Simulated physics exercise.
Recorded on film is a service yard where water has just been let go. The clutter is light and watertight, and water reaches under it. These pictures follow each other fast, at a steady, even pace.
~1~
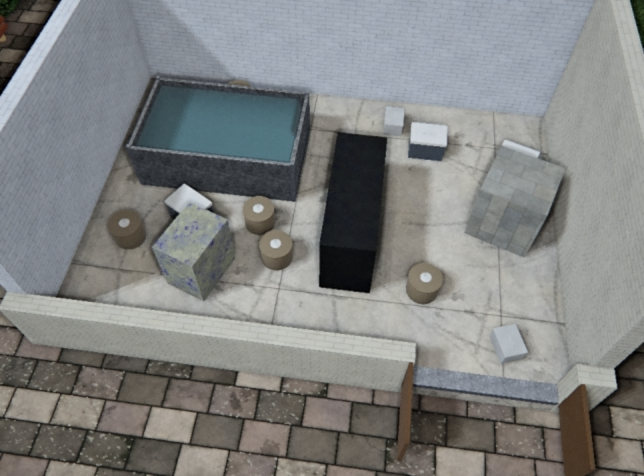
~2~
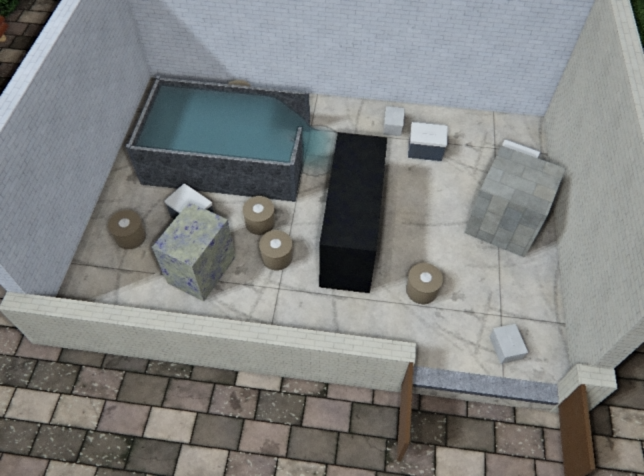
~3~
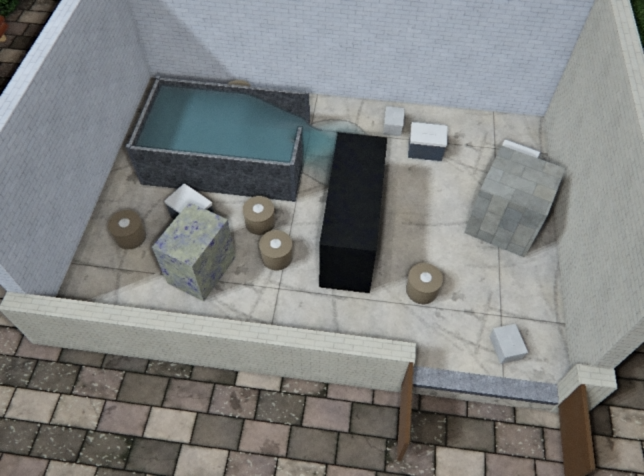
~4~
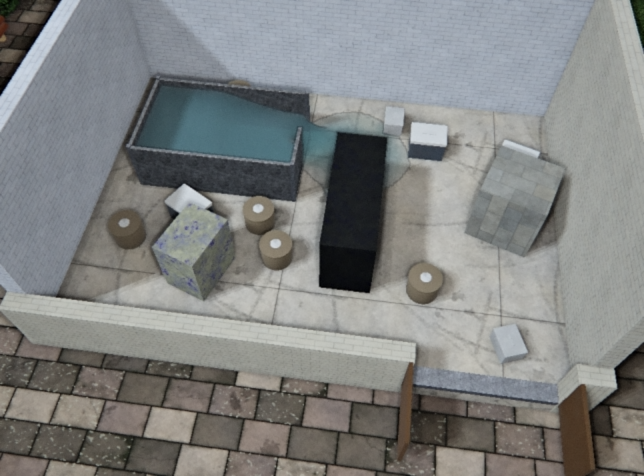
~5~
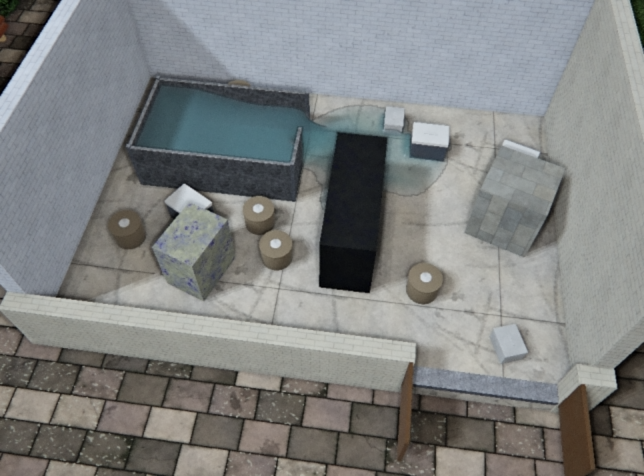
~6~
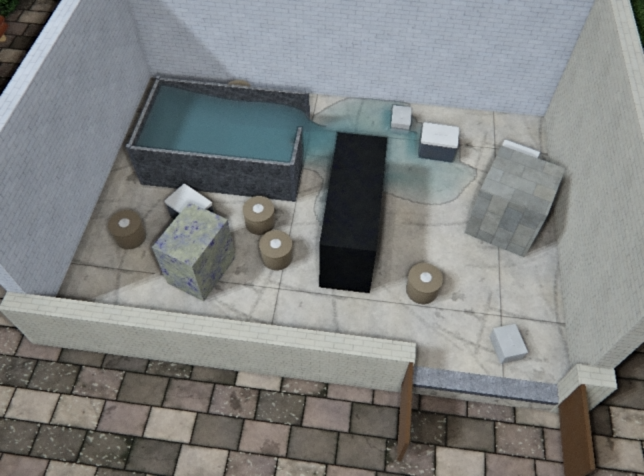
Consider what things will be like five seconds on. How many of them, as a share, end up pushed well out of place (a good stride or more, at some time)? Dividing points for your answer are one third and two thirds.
Answer: A share under one third.
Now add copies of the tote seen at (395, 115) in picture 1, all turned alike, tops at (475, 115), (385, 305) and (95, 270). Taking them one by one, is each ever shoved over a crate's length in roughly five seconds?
Per listing: Cleared out, largely stays, largely stays.
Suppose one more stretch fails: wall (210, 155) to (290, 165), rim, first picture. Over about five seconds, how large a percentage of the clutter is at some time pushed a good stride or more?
Roughly 60 percent.
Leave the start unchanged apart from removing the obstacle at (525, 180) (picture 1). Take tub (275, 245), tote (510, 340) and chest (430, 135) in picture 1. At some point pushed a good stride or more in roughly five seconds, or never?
Successively: Never went far, moved a long way, moved a long way.
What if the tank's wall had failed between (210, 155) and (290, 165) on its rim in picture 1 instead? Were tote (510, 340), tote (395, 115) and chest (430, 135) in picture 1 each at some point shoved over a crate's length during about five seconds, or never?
Order as asked: Sent that far; not sent that far; not sent that far.
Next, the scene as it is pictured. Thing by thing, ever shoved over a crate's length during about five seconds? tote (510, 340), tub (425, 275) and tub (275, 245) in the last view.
Taking them as listed, the first remained nearby, the next remained nearby, and the last remained nearby.
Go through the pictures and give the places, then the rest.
A chest at (429, 133), on the bottom; a tote at (395, 116) rests on the ground; 0 of 10 have shifted, in the first picture.
A chest at (429, 133), on the bottom; a tote at (395, 116) rests on the ground; 0 of 10 have shifted, in the second picture.
A chest at (429, 133), on the bottom; a tote at (395, 116), on the bottom; 0 of 10 have shifted, in the third picture.
A chest at (429, 133) rests on the ground; a tote at (395, 116), on the bottom; 0 of 10 have shifted, in the fourth picture.
A chest at (431, 133), on the bottom; a tote at (395, 116) rests on the ground; 0 of 10 have shifted, in the fifth picture.
A chest at (440, 134) rests on the ground, close to its start; a tote at (402, 115) rests on the ground, close to its start; 2 of 10 have shifted, in the sixth picture.
A moment on, 2 of 10 are well off their spots; 1 afloat.
Next, 2 of 10 are well off their spots; 3 afloat.
Later, 2 of 10 are well off their spots; 3 afloat.
In the end, 2 of 10 are well off their spots, and 2 have been at some point; 3 afloat.
